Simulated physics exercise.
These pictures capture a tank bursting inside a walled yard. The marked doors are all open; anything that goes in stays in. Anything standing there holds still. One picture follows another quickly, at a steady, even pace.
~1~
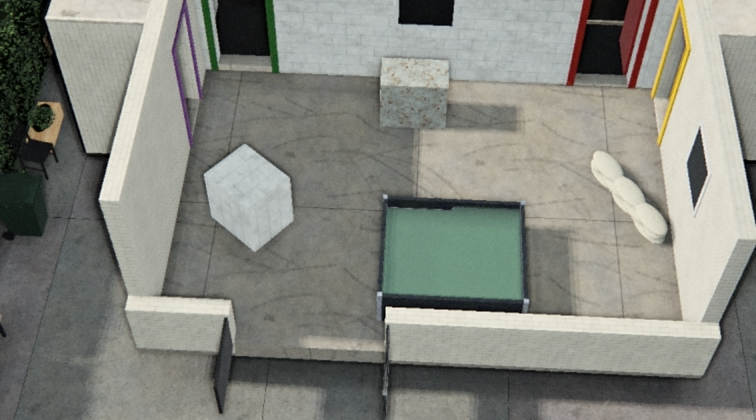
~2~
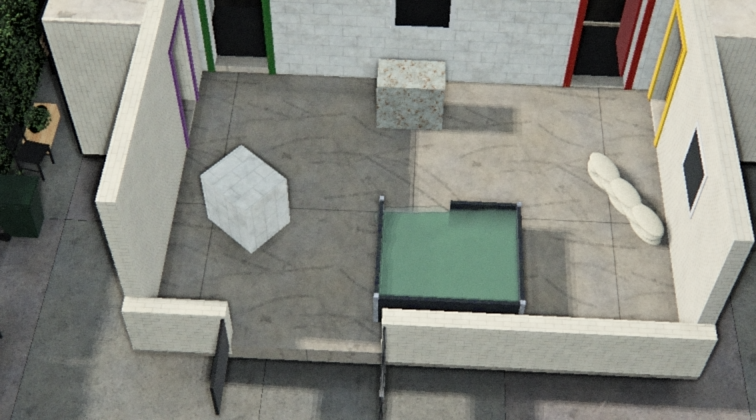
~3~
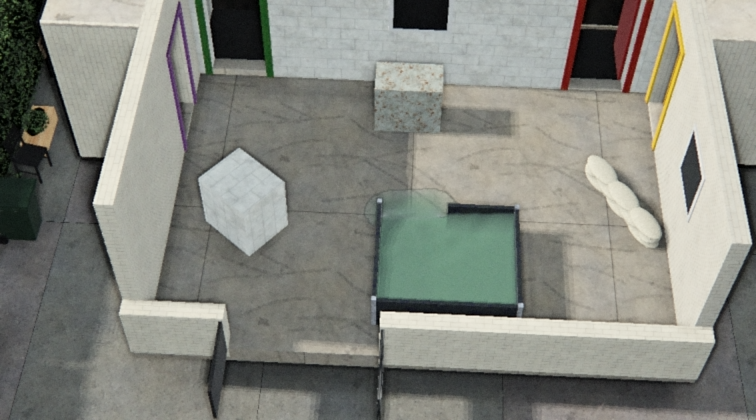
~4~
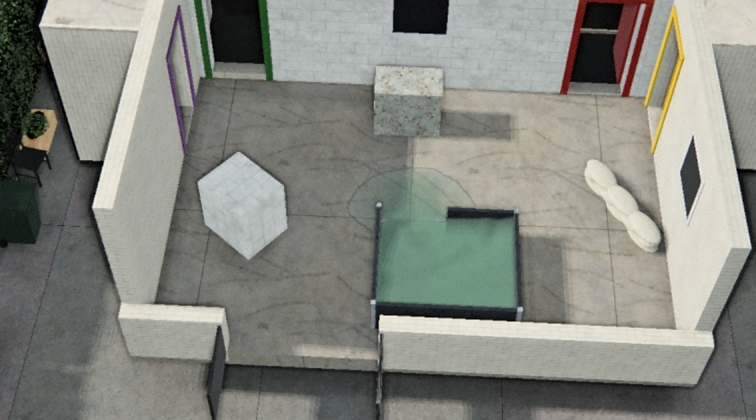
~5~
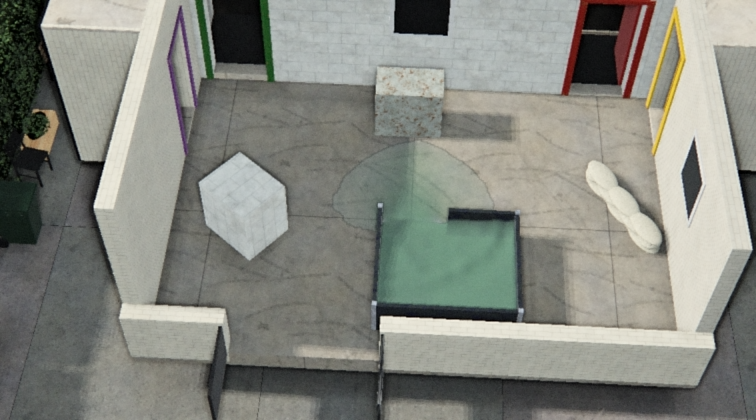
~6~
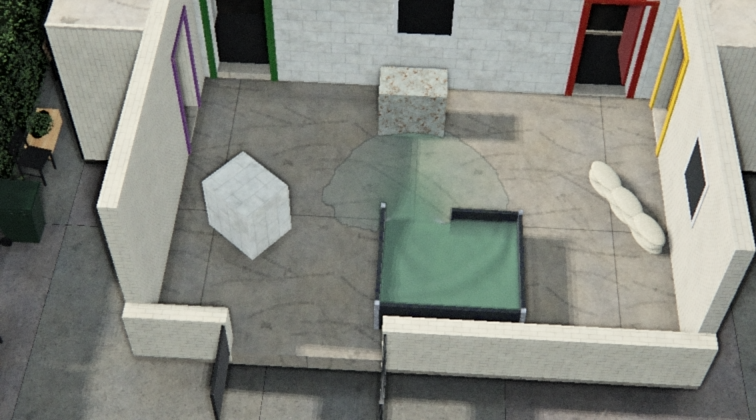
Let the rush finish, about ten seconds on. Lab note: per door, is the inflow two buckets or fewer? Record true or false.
Red door false; purple door false; green door true; yellow door false.
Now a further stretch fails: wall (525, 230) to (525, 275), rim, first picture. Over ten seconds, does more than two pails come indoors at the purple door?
Purple door: Under the line.
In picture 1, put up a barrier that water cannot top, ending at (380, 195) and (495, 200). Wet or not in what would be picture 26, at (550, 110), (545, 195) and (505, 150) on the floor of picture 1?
Taking the three spots in turn, they are inundated, inundated and unwetted.
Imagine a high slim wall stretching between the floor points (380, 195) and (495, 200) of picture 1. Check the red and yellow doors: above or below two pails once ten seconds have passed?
Result: Red remains below the limit, yellow remains below the limit.
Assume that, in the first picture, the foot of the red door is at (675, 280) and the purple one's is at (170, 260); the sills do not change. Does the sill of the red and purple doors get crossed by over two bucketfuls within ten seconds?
As I see it, the red door does not reach it and the purple door does not reach it.
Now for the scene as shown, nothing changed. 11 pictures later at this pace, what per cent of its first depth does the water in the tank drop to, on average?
About 56 %.
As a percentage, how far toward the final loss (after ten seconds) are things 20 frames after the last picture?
It would be around 10 %.
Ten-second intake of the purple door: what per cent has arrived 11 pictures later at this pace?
About 0 %.
A moment on, water covers 20 % of the floor; the red door not reached, the purple door not reached, the green door not reached, the yellow door not reached.
Next, water covers 30 % of the floor; the red door wet at the sill, nothing in, the purple door not reached, the green door wet at the sill, nothing in, the yellow door not reached.
Then, water covers 45 % of the floor; the red door under two buckets in, the purple door under two buckets in, the green door under two buckets in, the yellow door under two buckets in.
Later, water covers 60 % of the floor; the red door under two buckets in, the purple door over two buckets in, the green door under two buckets in, the yellow door over two buckets in.
In the end, water covers 85 % of the floor; the red door over two buckets in, the purple door far over two buckets in, the green door under two buckets in, the yellow door over two buckets in.
